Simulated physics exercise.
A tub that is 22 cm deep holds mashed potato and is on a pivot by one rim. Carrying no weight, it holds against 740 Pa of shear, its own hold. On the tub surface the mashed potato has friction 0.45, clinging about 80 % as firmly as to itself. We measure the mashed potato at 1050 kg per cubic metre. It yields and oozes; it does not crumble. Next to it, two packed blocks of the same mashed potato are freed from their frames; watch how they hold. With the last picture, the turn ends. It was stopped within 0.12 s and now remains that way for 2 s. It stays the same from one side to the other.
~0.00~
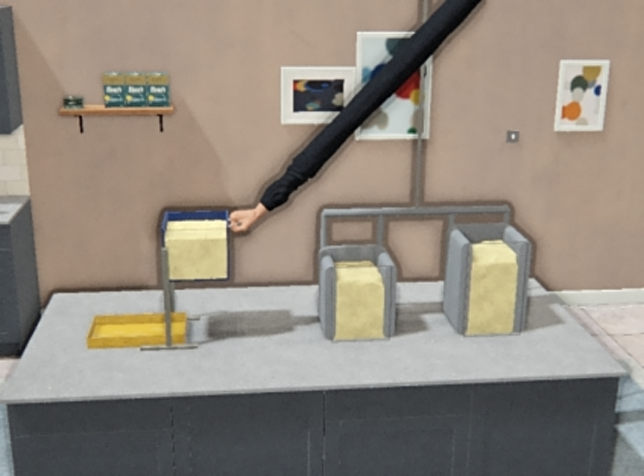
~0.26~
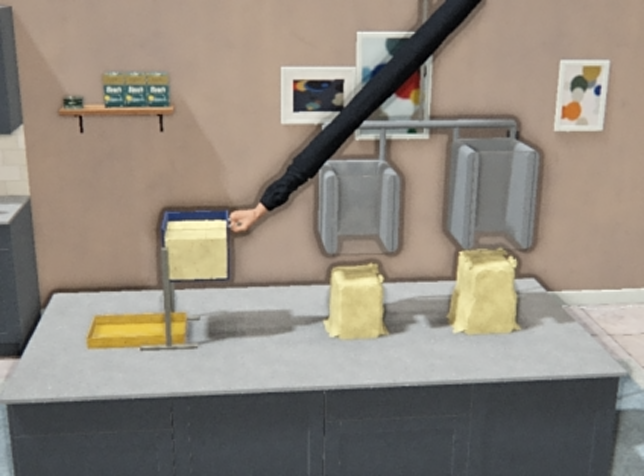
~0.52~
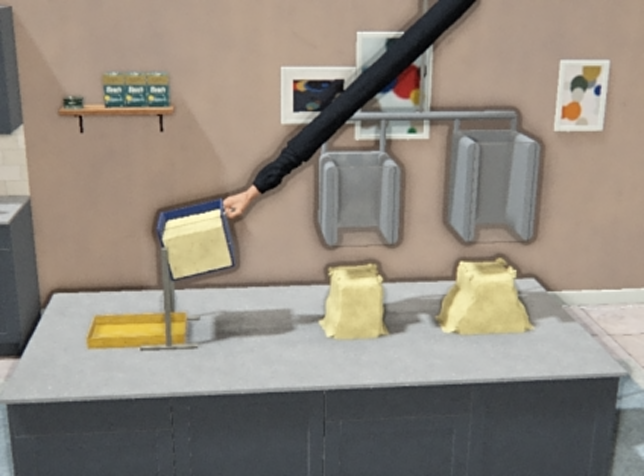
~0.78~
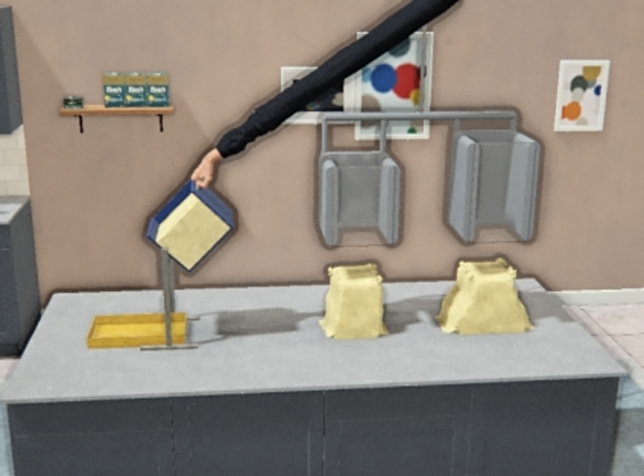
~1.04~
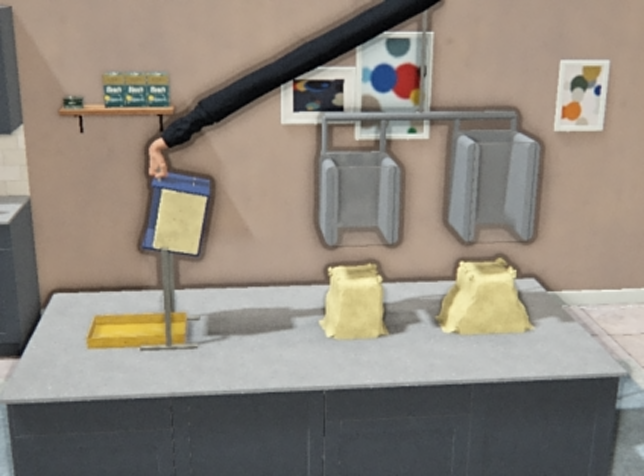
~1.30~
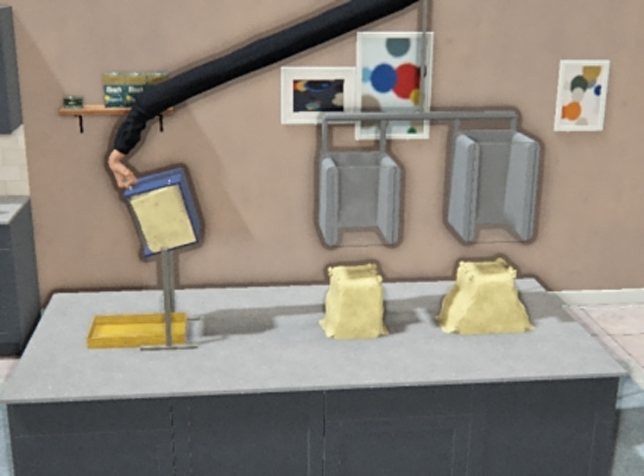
At the start, a hand grips a tub of pale mashed potato above a yellow tray, while two blocks sit inside grey moulds. The moulds lift away and both blocks sag, the right one spreading more. The hand then swings the tub up and over to the left, turning it past upright onto its side.
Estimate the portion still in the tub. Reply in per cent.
Roughly 39 per cent remains.
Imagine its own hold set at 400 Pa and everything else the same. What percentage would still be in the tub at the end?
25 %.
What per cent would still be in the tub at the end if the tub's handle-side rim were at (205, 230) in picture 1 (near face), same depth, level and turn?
Close to 100 per cent would still be in the tub.
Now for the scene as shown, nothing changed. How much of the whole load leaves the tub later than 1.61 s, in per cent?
14 per cent.
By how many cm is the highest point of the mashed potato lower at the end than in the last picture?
About 16 cm.
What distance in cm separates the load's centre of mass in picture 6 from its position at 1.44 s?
Something like 5 cm, I'd say.
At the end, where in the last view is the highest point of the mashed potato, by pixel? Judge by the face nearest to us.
Around (168, 226).
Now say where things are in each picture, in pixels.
The first picture shows handle-side rim at (226, 228), tilt 0 degrees; highest point of the mashed potato at (196, 238); test blocks 27 cm, 36 cm high (left to right).
The second picture shows handle-side rim at (226, 228), tilt 0 degrees; highest point of the mashed potato at (196, 238); test blocks 26 cm, 32 cm high (left to right).
The third picture shows handle-side rim at (220, 216), tilt 12 degrees; highest point of the mashed potato at (218, 226); test blocks 26 cm, 27 cm high (left to right).
The fourth picture shows handle-side rim at (191, 192), tilt 45 degrees; highest point of the mashed potato at (198, 202); test blocks 26 cm, 27 cm high (left to right).
The fifth picture shows handle-side rim at (153, 187), tilt 79 degrees; highest point of the mashed potato at (166, 192); test blocks 26 cm, 27 cm high (left to right).
The sixth picture shows handle-side rim at (125, 198), tilt 104 degrees; highest point of the mashed potato at (172, 188); test blocks 26 cm, 27 cm high (left to right).
By 1.44 s, the tub is at 104 degrees and holds 90 %.
By 1.61 s, the tub is at 104 degrees and holds 54 %.
By 1.78 s, the tub is at 104 degrees and holds 39 %.
By 1.95 s, the tub is at 104 degrees and holds 39 %.
By 3.30 s, at the end, the tub is at 104 degrees and holds 39 %.
